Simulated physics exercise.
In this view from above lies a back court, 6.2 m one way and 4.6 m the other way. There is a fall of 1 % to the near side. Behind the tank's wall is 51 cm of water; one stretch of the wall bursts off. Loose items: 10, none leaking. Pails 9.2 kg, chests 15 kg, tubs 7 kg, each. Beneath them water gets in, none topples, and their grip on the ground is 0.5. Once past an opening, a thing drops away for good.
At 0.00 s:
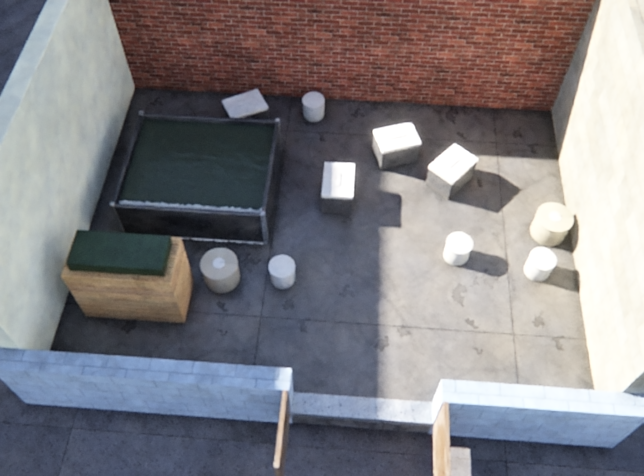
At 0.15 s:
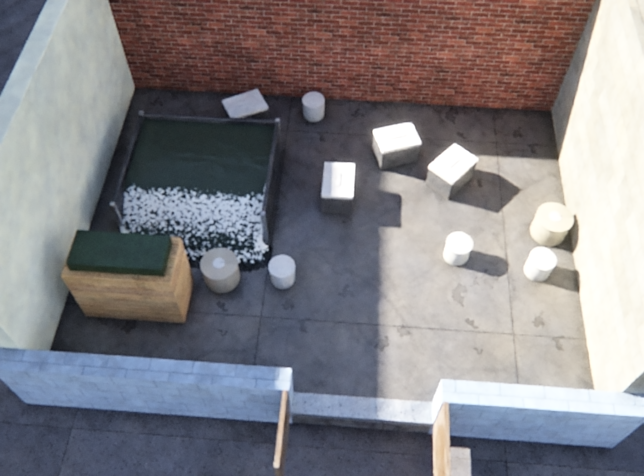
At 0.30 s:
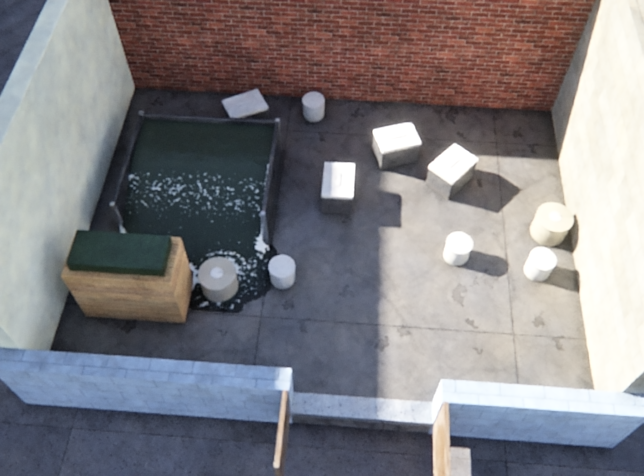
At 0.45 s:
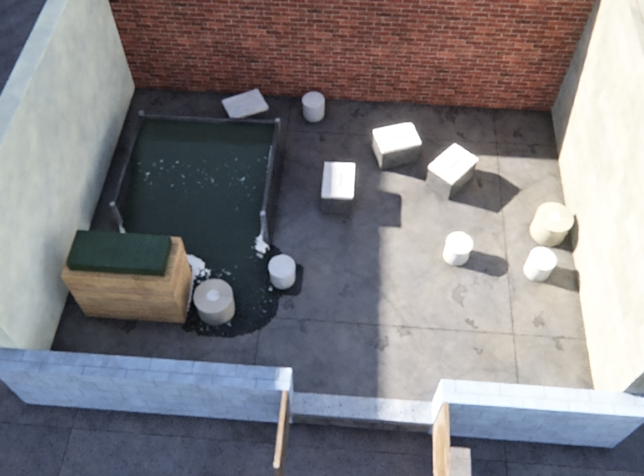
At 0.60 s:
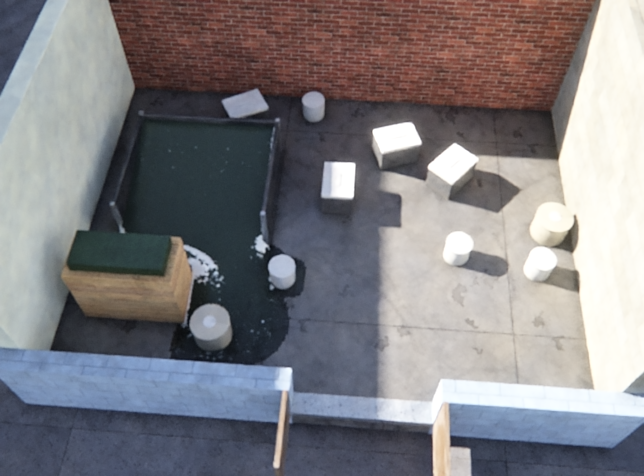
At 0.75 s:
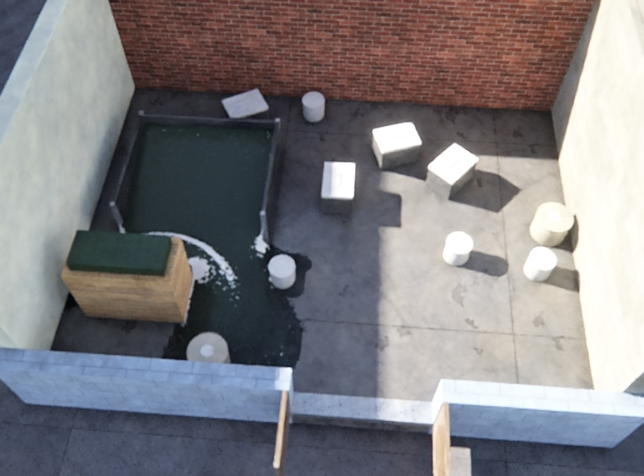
A dark-sided tank of deep green water stands at the left of a paved back court, seen from above, with a red brick wall behind and pale walls around. A wooden box with a green top sits before it, and white and grey blocks and tubs are scattered about. The tank's near side gives way, foaming water spreads toward the viewer, and one pale round tub slides nearer while the camera stays still.
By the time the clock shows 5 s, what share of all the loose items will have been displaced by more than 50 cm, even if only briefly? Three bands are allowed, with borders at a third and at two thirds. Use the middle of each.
Most likely the fraction ends up short of a third, I'd say.
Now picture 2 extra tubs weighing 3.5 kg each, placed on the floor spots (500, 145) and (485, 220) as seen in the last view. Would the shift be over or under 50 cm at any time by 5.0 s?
Within it, Within it.
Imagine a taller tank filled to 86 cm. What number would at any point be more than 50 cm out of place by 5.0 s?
4.
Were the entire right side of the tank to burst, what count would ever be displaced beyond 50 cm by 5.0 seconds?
Then it comes to 6.
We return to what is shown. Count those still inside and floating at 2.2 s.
1.
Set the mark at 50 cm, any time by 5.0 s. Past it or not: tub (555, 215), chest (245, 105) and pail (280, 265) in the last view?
In order: Not as far, not as far and farther.
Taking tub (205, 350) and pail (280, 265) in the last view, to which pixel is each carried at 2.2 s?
First near (227, 333), second near (347, 276).
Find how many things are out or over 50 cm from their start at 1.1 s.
By my tally, 1.
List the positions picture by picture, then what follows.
A tub at (219, 263), on the bottom; a pail at (282, 266) rests on the ground; 2.7 m2 under water; 0 of 10 have shifted, in the first picture.
A tub at (219, 263), on the bottom; a pail at (282, 266), on the bottom; water covers 3.6 m2; 0 of 10 have shifted, in the second picture.
A tub at (217, 273), on the bottom, 14 cm from its start; a pail at (282, 266) rests on the ground; water covers 4.2 m2; 1 of 10 have shifted, in the third picture.
A tub at (213, 296), on the bottom, 45 cm from its start; a pail at (282, 266), on the bottom; water covers 4.7 m2; 1 of 10 have shifted, in the fourth picture.
A tub at (210, 322) rests on the ground, 79 cm from its start; a pail at (282, 266) rests on the ground; water covers 5.4 m2; 1 of 10 have shifted, in the fifth picture.
A tub at (207, 351), on the bottom, 114 cm from its start; a pail at (282, 266), on the bottom; water covers 6.1 m2; 1 of 10 have shifted, in the sixth picture.
After 1.1 s 1 of 10 are over 50 cm from their spots; 1 afloat.
After 2.2 s 2 of 10 are over 50 cm from their spots; 1 afloat.
After 3.5 s 2 of 10 are over 50 cm from their spots; 1 afloat.
After 5.0 s 2 of 10 are over 50 cm from their spots, and 2 have been at some point; 0 afloat.
